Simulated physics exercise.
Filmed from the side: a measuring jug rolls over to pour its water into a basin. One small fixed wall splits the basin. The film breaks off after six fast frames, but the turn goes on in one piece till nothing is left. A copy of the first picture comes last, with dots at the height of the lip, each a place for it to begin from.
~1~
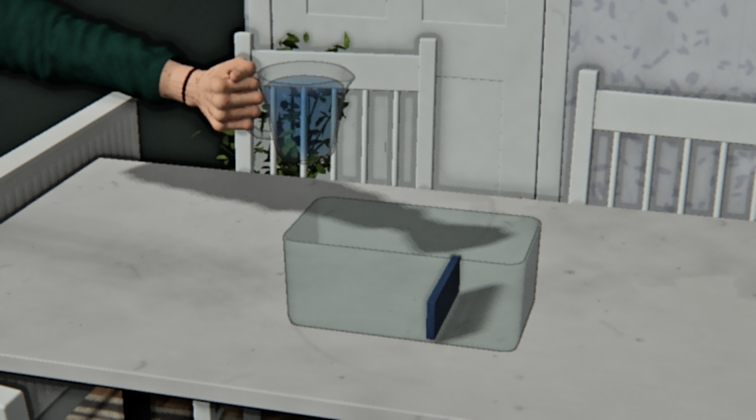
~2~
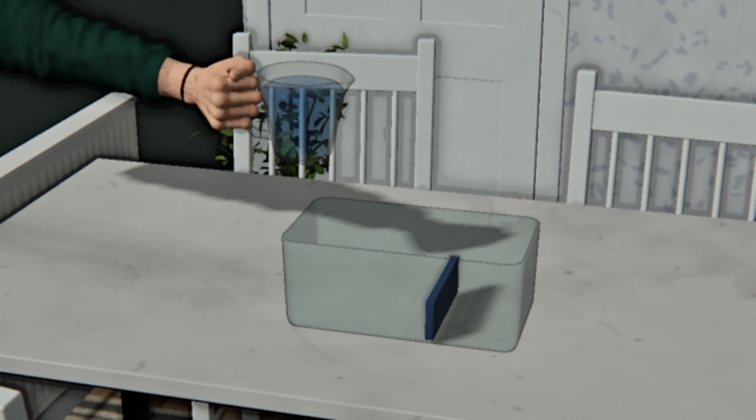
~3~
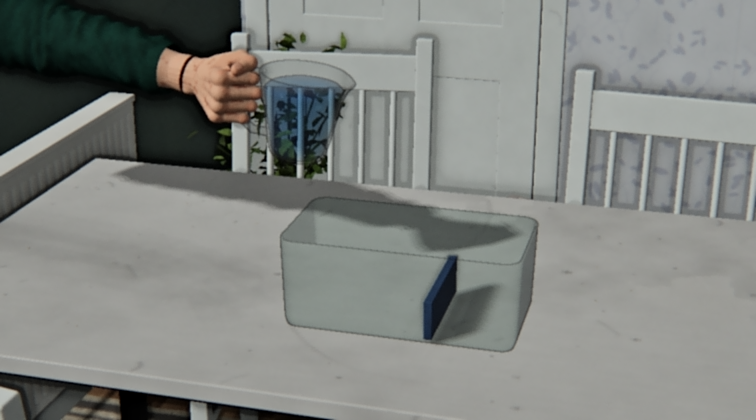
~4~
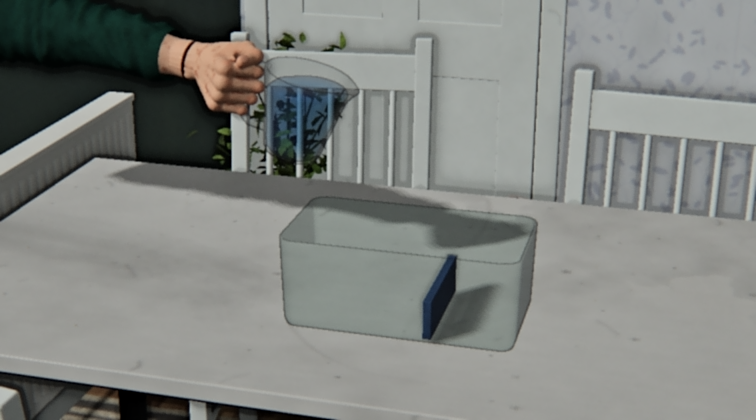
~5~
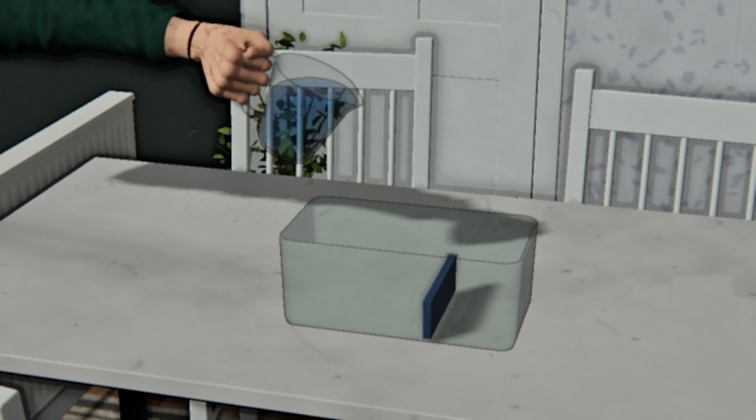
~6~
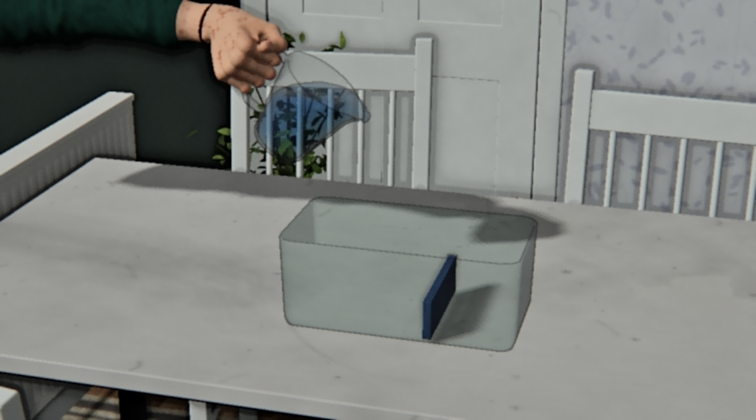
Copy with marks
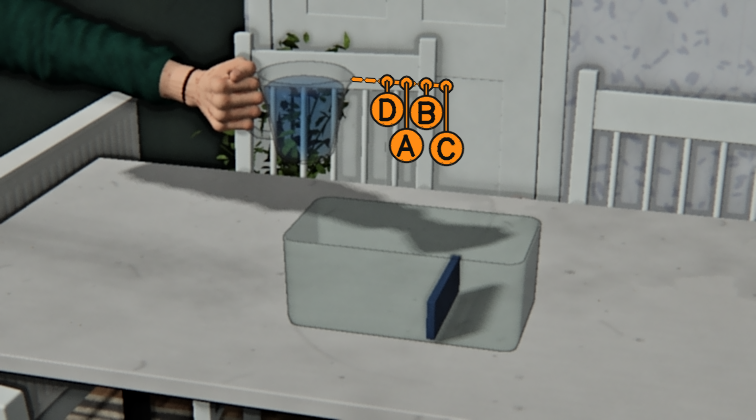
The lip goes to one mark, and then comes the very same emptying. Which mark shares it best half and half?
A beats the others.
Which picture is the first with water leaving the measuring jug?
Picture 6.
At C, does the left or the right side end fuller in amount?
More ends on the right.
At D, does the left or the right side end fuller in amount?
The left one.
In orange, A at (406, 83); B at (426, 84); C at (446, 86); D at (387, 81).
For place A, about 52 % ends left of the wall and 46 % right of it.
For place B, about 22 % ends left of the wall and 75 % right of it; 3 % is lost outside.
For place C, about 15 % ends left of the wall and 82 % right of it; 3 % is lost outside.
For place D, about 73 % ends left of the wall and 23 % right of it; 3 % is lost outside.
